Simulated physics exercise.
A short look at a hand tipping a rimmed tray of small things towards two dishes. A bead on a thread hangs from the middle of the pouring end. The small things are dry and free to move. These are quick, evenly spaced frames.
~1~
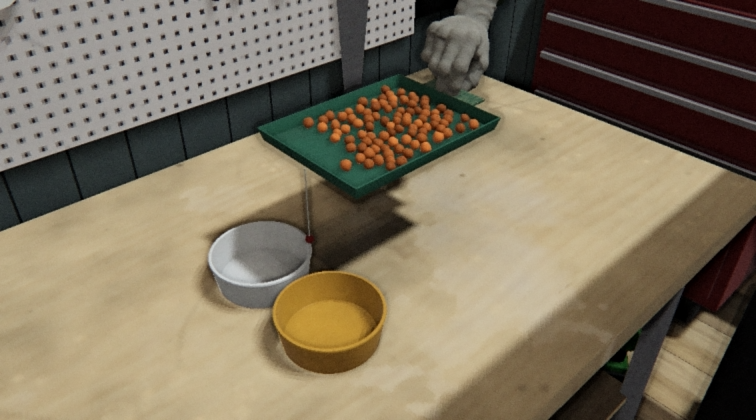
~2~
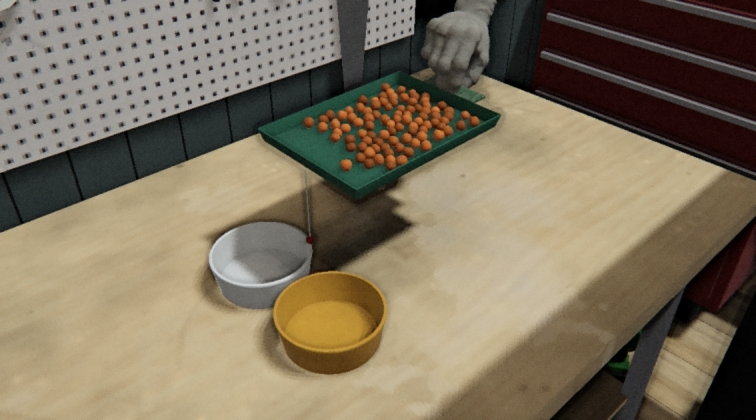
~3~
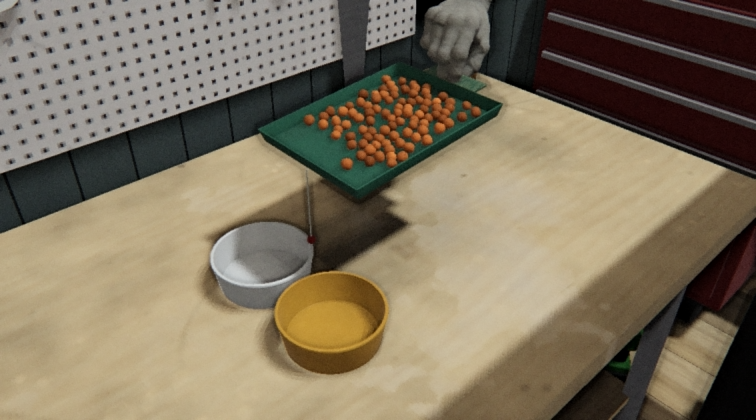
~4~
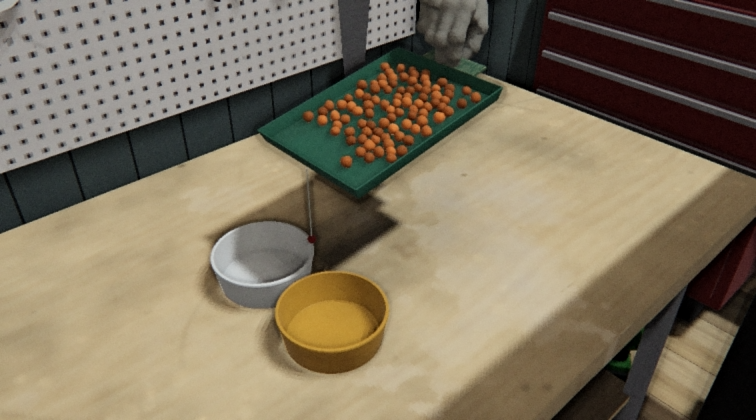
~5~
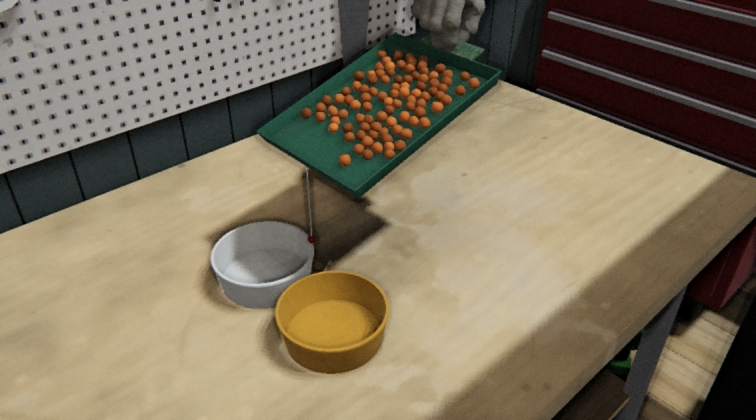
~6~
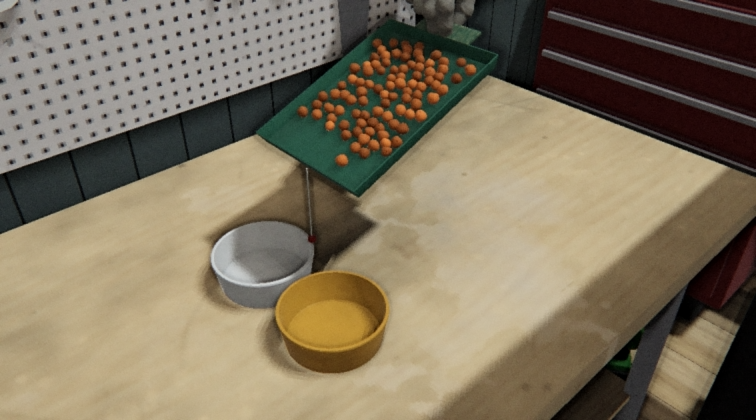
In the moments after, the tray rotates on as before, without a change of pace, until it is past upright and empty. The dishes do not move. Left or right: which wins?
It favours the left-hand dish.
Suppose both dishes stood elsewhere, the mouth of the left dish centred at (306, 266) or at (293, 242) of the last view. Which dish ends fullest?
At the first place the left-hand dish, at the second the left one.
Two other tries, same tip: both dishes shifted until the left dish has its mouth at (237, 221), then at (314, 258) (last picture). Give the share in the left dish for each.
In turn 20 and 40 in a hundred.
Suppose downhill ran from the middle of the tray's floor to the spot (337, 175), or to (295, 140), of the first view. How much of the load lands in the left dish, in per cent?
The first gives 20 %, the second 40 %.
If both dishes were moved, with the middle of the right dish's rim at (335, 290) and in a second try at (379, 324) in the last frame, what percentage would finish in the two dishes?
Roughly 80 per cent, and 60 per cent.
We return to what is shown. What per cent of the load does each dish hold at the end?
For the left dish some 70 %, for the right dish some 20 %.
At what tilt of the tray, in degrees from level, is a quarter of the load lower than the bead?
Around 110° of tilt.
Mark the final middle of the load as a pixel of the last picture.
At about (268, 278).
Soon after the last picture, tray tipped steeply; nearly all on the tray; a stray few in the air.
A little later, tray tipped past a quarter turn; most on the tray; a stray few in the right dish; a small part in the left dish; a stray few outside both; a small part in the air.
Later still, tray tipped past a quarter turn; about a quarter in the right dish; about two thirds in the left dish; a small part outside both.
At rest, tray tipped past a quarter turn; about a quarter in the right dish; about two thirds in the left dish; a small part outside both.
